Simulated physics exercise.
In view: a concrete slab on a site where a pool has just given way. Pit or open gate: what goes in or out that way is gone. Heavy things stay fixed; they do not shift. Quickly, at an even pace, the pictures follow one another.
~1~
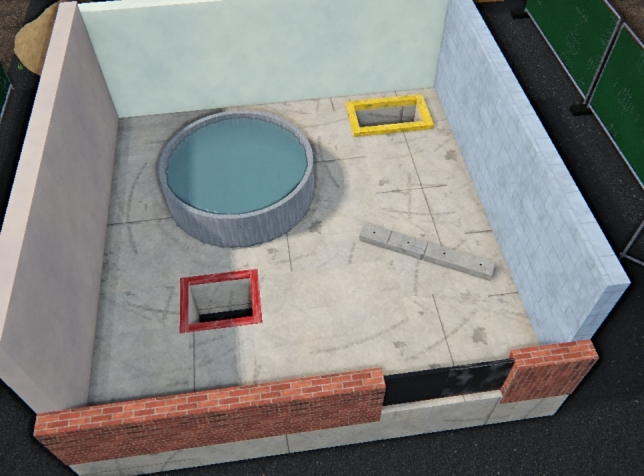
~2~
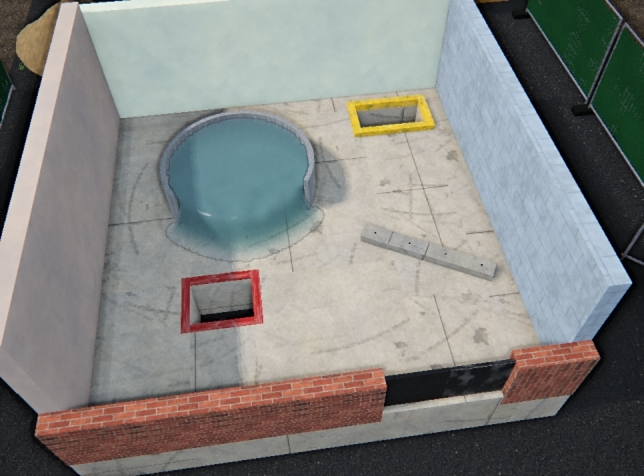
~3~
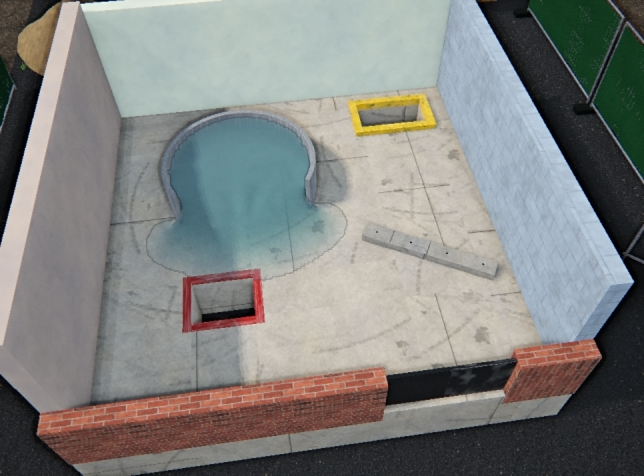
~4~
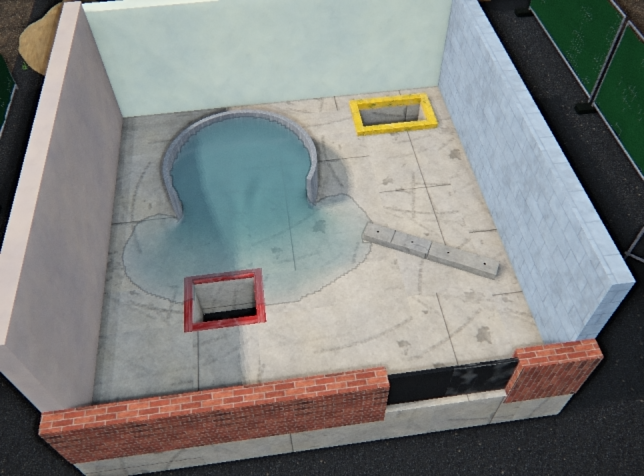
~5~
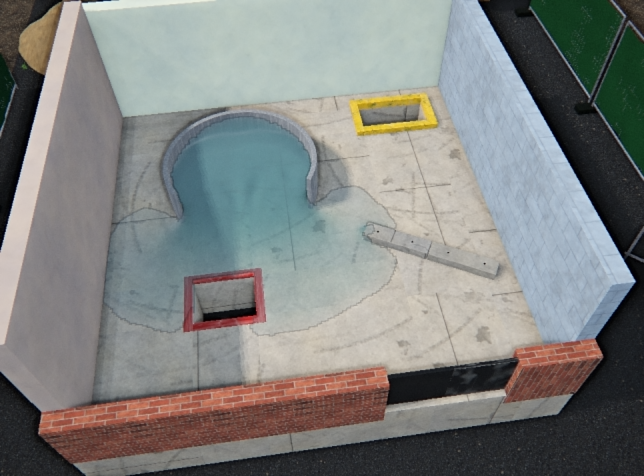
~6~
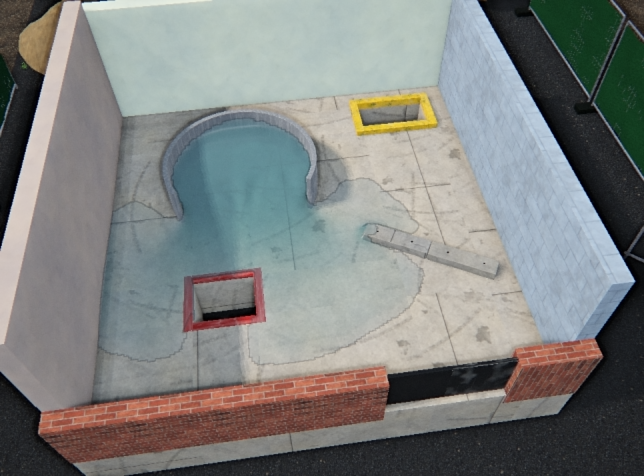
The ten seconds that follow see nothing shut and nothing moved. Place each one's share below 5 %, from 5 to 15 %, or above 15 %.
At the end, gate: The bottom band, yellow pit: The bottom band, red pit: The top band.
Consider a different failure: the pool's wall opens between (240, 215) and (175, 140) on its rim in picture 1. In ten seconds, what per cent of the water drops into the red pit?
About 30 percent ends up in the red pit, by my reckoning.
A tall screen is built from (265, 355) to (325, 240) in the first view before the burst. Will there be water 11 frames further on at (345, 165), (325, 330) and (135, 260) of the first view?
Going one after another, I'd say kept clear of the flood, then kept clear of the flood, then reached by the flood.
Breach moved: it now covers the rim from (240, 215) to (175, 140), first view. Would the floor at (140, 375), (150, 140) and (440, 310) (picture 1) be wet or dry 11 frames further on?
In the order asked: Sodden, sodden, out of reach.
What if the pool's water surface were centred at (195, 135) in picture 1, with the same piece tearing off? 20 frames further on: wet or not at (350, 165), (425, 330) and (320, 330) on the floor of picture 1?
Looking at all three, I'd call them bone dry, swamped, swamped.
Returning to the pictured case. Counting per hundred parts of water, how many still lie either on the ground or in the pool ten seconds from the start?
Roughly 52 parts in every hundred.
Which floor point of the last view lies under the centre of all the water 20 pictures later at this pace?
Somewhere around (305, 292) in the last view.
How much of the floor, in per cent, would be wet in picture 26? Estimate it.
Some 55 per cent.
A moment on, water covers 45 % of the floor; the gate 0 %, the yellow pit 0 %, the red pit 11 %.
Next, water covers 50 % of the floor; the gate 0 %, the yellow pit 0 %, the red pit 20 %.
Then, water covers 55 % of the floor; the gate 0 %, the yellow pit 0 %, the red pit 29 %.
Later, water covers 70 % of the floor; the gate 0 %, the yellow pit 0 %, the red pit 40 %.
In the end, water covers 90 % of the floor; the gate 0 %, the yellow pit 0 %, the red pit 48 %.
